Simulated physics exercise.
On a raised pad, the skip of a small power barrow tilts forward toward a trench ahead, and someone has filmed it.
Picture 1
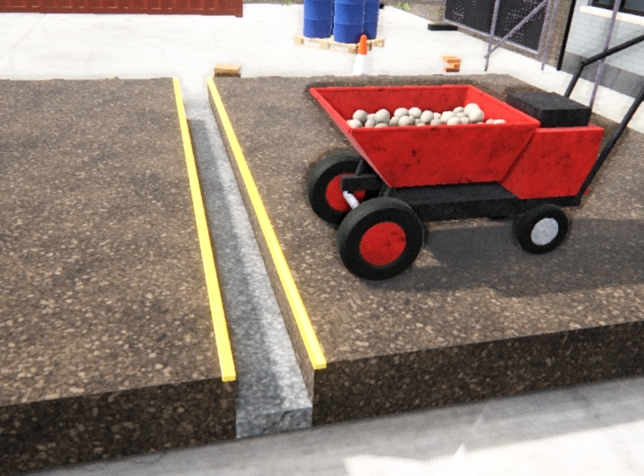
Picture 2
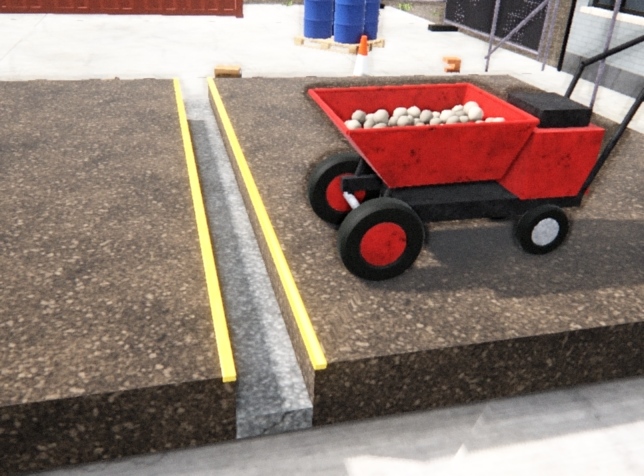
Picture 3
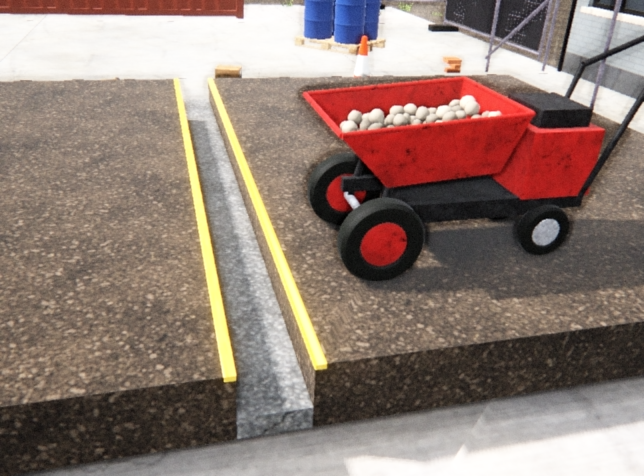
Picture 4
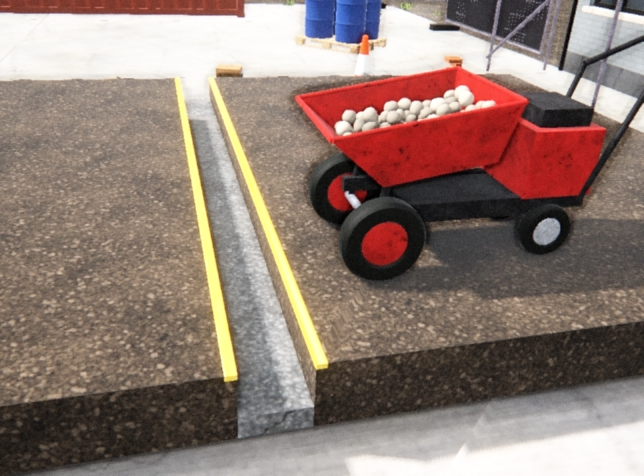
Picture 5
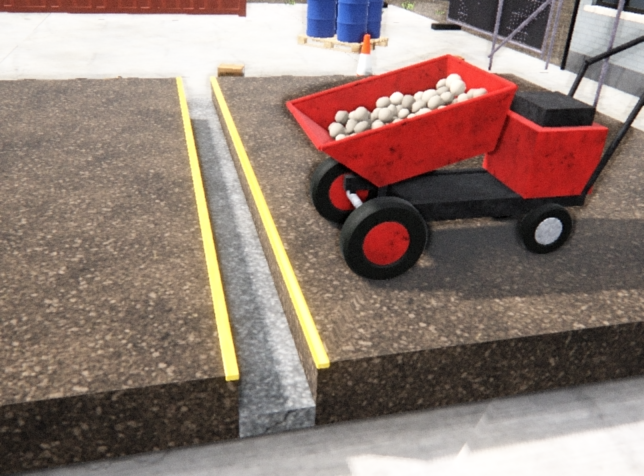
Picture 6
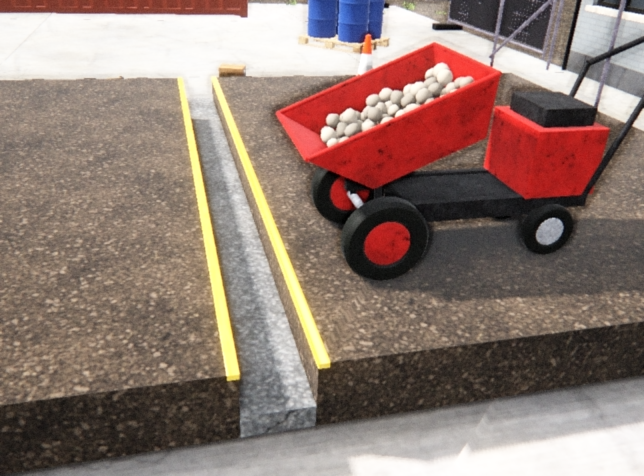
To begin with, a red barrow loaded with pale, rounded stones stands with its skip level, to the right of a narrow trench edged in yellow. The skip then tilts gradually forward to the left, its rear rising clearly while the wheels stay put and the stones remain inside.
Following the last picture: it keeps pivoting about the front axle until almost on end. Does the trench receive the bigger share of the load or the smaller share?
I expect most of the load to land in the trench.
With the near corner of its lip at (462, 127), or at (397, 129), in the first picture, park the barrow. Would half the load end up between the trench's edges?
Well, parked at the first spot it'd be short of the halfway mark, and at the second it'd be past the halfway mark.
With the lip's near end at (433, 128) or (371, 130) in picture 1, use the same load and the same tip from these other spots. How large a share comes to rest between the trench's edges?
It works out to 50 per cent in the first case and 90 per cent in the second.
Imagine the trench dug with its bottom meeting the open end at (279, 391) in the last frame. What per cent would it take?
The share would be close to 50 percent.
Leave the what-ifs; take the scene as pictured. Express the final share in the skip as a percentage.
Roughly 0 percent.
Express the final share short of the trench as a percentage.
About 0 %.
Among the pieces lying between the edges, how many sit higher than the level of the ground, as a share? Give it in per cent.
Estimate: Near 0 in a hundred.
Soon after the last picture, skip tipped steeply; all in the skip.
A little later, skip tipped right over; about two thirds in the skip; about a quarter in or heaped over the trench; a small part beyond it; a stray few falling.
Later still, skip tipped right over; a small part in the skip; about two thirds in or heaped over the trench; about a third beyond it.
At rest, skip tipped right over; about two thirds in or heaped over the trench; about a third beyond it.
